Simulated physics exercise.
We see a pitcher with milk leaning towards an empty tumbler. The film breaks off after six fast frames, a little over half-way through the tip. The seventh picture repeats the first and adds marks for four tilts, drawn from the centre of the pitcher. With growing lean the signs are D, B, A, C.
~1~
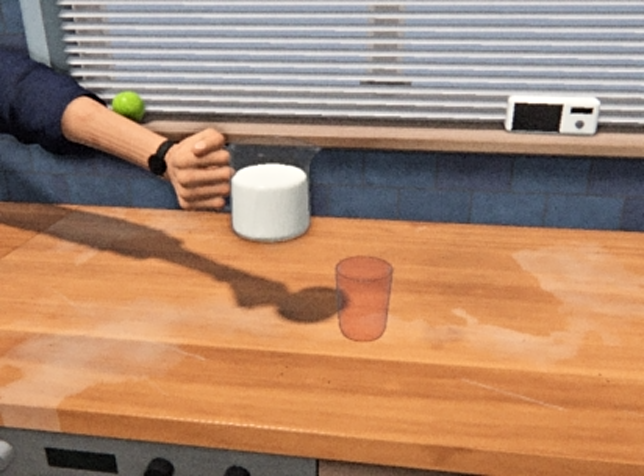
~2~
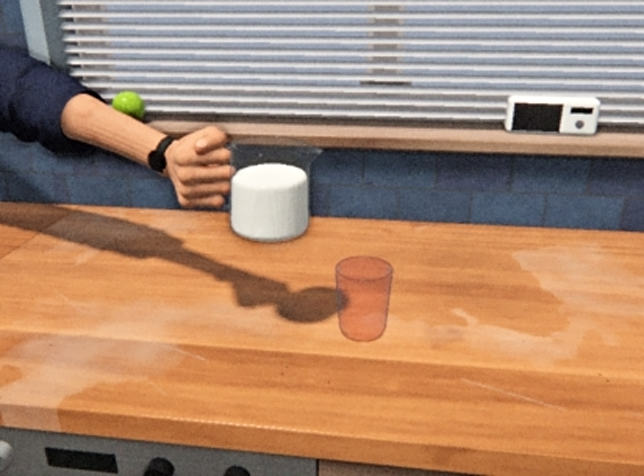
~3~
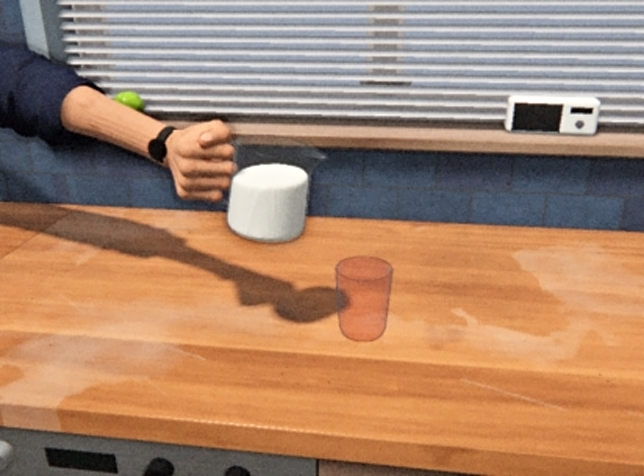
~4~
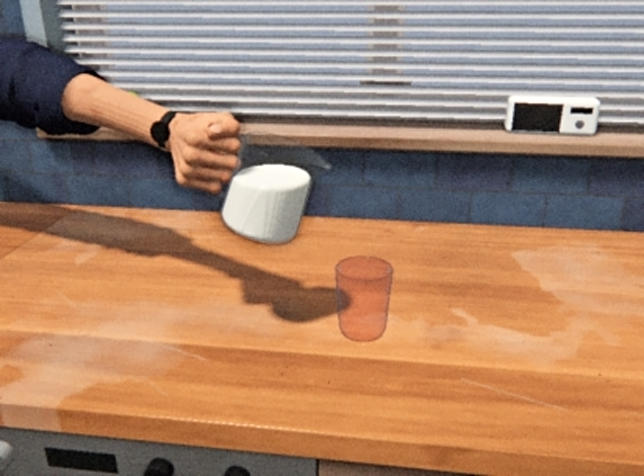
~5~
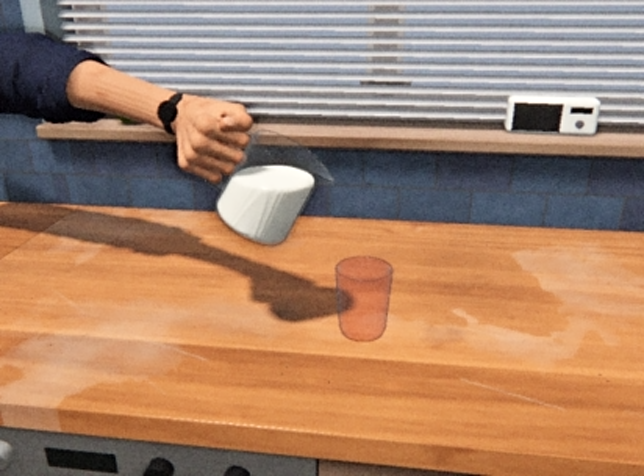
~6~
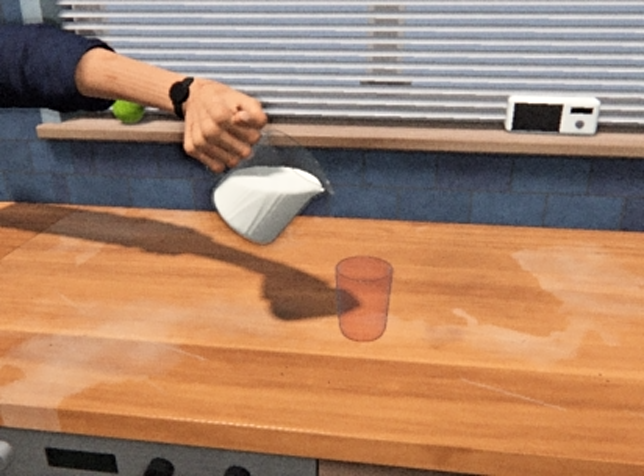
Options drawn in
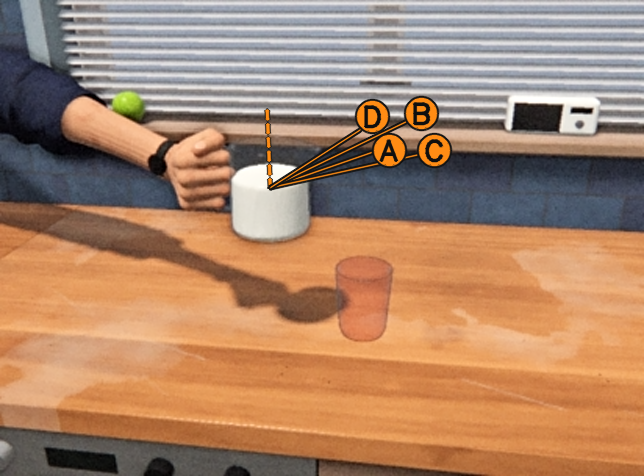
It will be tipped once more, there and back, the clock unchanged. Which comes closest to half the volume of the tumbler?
Go for B.
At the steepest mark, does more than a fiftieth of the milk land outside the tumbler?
Yes, it does.
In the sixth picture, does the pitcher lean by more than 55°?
No, it does not.
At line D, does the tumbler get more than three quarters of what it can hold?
No.
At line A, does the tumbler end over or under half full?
Over.
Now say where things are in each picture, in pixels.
In the first picture, upright, lip at (319, 149); rim of the tumbler round (364, 268); nothing has left yet.
In the second picture, tipped about 2°, lip at (321, 151); nothing has left yet.
In the third picture, tipped about 8°, lip at (325, 157); nothing has left yet.
In the fourth picture, tipped about 18°, lip at (330, 167); nothing has left yet.
In the fifth picture, tipped about 29°, lip at (333, 179); nothing has left yet.
In the sixth picture, tipped about 42°, lip at (334, 193); nothing has left yet.
In orange, A at (371, 152); B at (406, 121); C at (417, 154); D at (360, 129).
With A, the tumbler ends with about 69 % of what it can hold.
With B, the tumbler ends with about 49 % of what it can hold.
With C, the tumbler ends with about 76 % of what it can hold; 9 % of the milk is spilt.
With D, the tumbler ends with about 32 % of what it can hold.
